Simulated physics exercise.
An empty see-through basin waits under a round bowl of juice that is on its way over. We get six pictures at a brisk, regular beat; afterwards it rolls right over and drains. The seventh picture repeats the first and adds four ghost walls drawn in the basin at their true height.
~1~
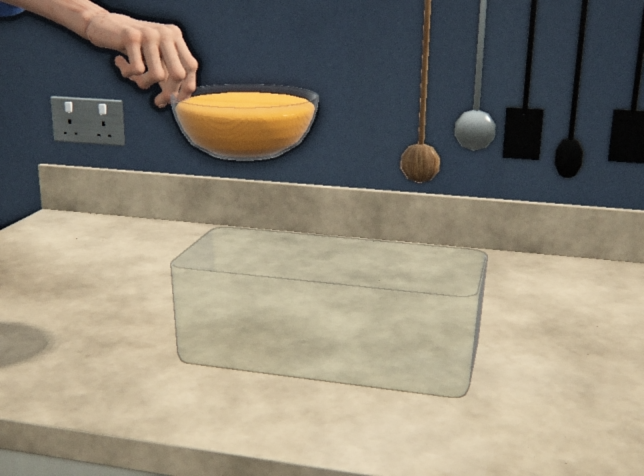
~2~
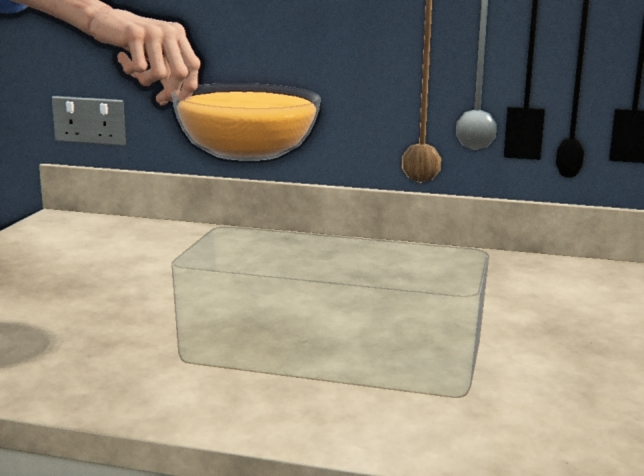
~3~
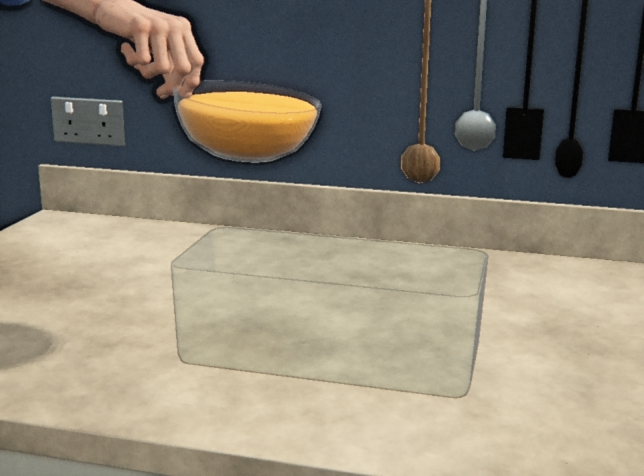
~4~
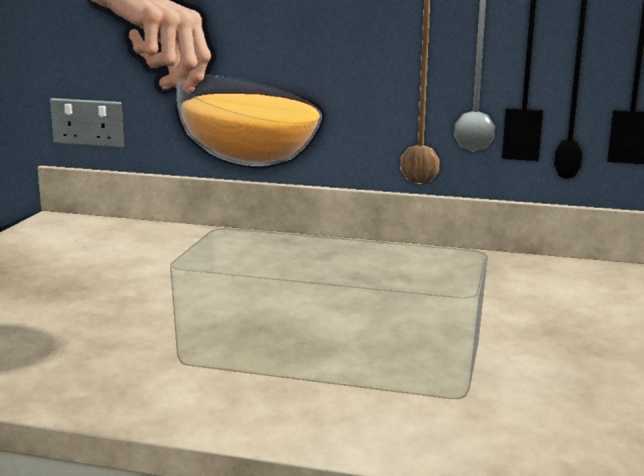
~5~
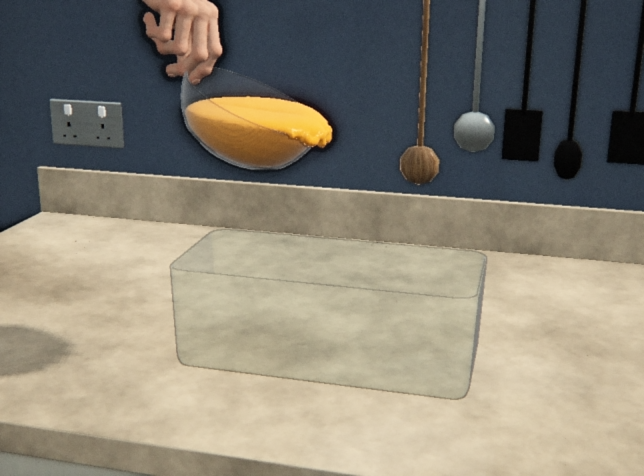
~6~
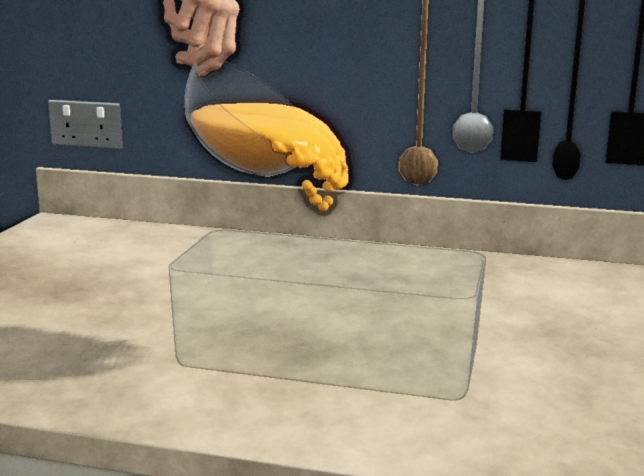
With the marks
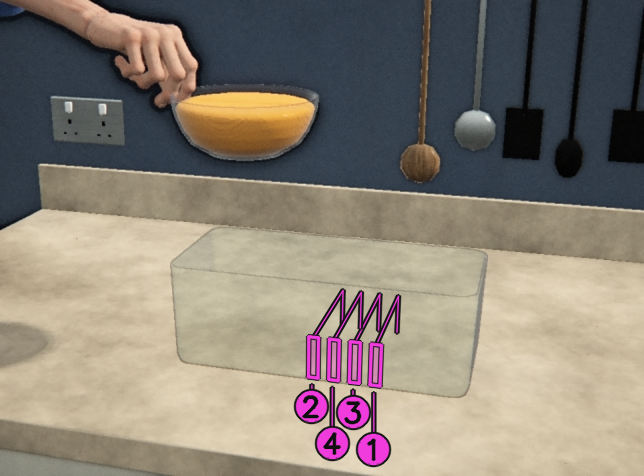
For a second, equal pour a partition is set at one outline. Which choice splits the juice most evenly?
It is 3.
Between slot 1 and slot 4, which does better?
That would be 4.
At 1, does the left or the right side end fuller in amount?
More ends on the left.
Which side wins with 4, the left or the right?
The right one.
On the marked copy, 1 at (373, 393); 2 at (311, 384); 3 at (352, 390); 4 at (332, 387).
For slot 1, about 78 % ends left of the wall and 20 % right of it; 3 % is lost outside.
For slot 2, about 18 % ends left of the wall and 81 % right of it.
For slot 3, about 52 % ends left of the wall and 48 % right of it.
For slot 4, about 30 % ends left of the wall and 69 % right of it.
